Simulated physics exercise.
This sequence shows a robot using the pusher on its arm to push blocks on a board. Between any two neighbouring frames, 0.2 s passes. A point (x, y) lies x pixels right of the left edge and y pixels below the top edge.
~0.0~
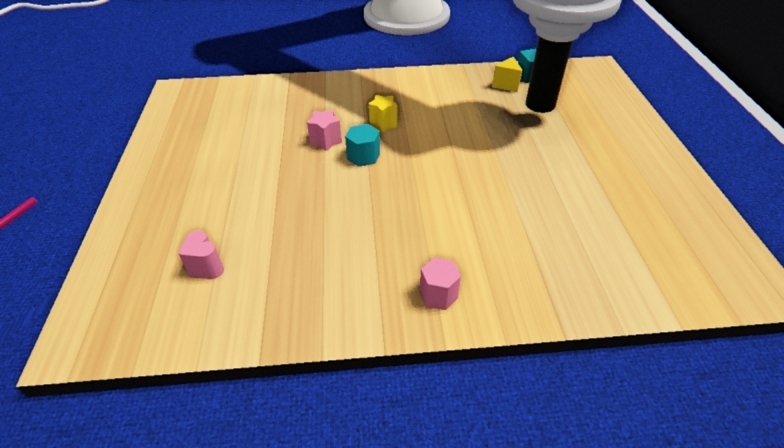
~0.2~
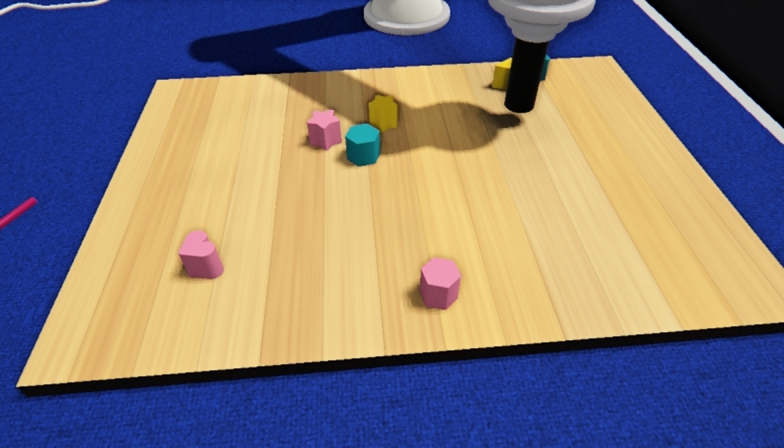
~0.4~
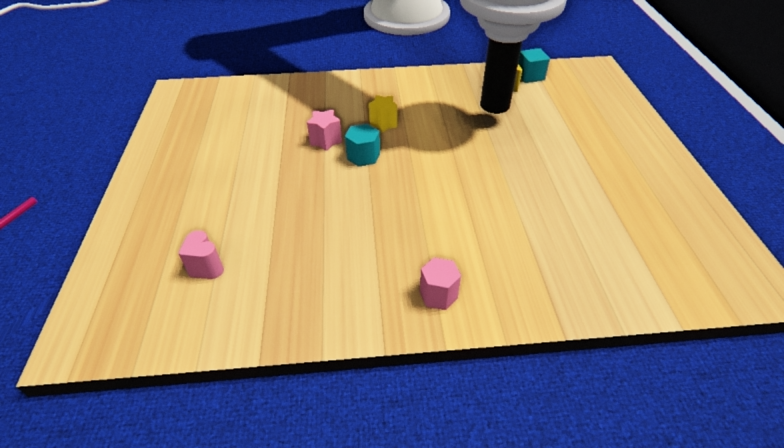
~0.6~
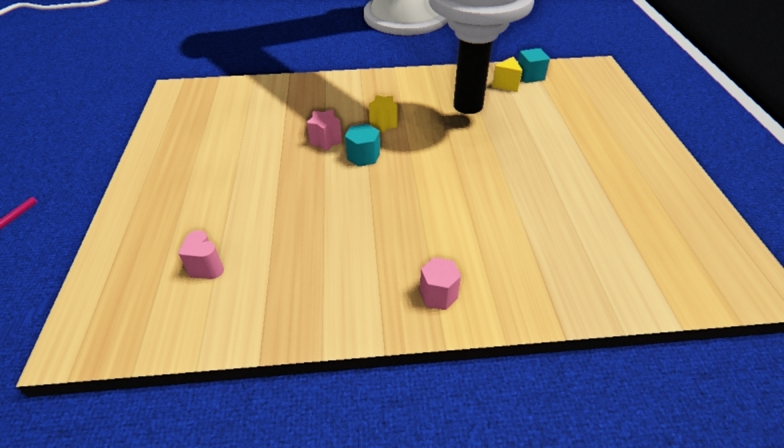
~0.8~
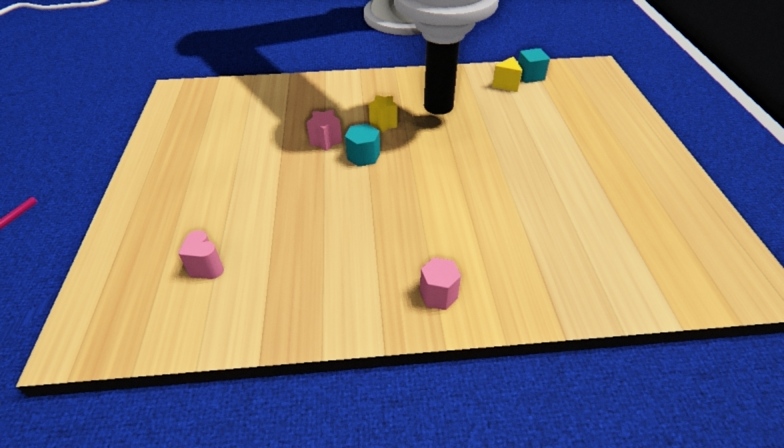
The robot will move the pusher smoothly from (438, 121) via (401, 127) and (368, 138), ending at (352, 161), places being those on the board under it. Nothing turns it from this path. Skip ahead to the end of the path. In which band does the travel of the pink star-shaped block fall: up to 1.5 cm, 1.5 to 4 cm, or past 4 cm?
Short of 1.5 cm.
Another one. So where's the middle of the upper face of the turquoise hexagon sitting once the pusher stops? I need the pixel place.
The top centre is at (355, 159).
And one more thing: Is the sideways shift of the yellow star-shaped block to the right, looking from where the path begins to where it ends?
The answer is yes.
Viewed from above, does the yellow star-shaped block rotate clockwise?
Yes.
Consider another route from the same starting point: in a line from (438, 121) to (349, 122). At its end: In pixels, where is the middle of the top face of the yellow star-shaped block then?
The centre of its top face lies at (322, 103).
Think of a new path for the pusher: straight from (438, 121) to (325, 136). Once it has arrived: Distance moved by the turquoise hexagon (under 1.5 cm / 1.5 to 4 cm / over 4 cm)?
By the end of the path, it will have gone short of 1.5 cm.
What follows on the original path. One third of the way, pusher at (400, 113); yellow star-shaped block at (375, 102), turned 25° clockwise.
Two thirds of the way, pusher at (366, 123); yellow star-shaped block at (350, 104), turned 60° clockwise.
At the end, pusher at (351, 146); pink star-shaped block still; turquoise hexagon at (355, 159), turned 30° anticlockwise; yellow star-shaped block at (350, 104), turned 65° clockwise.
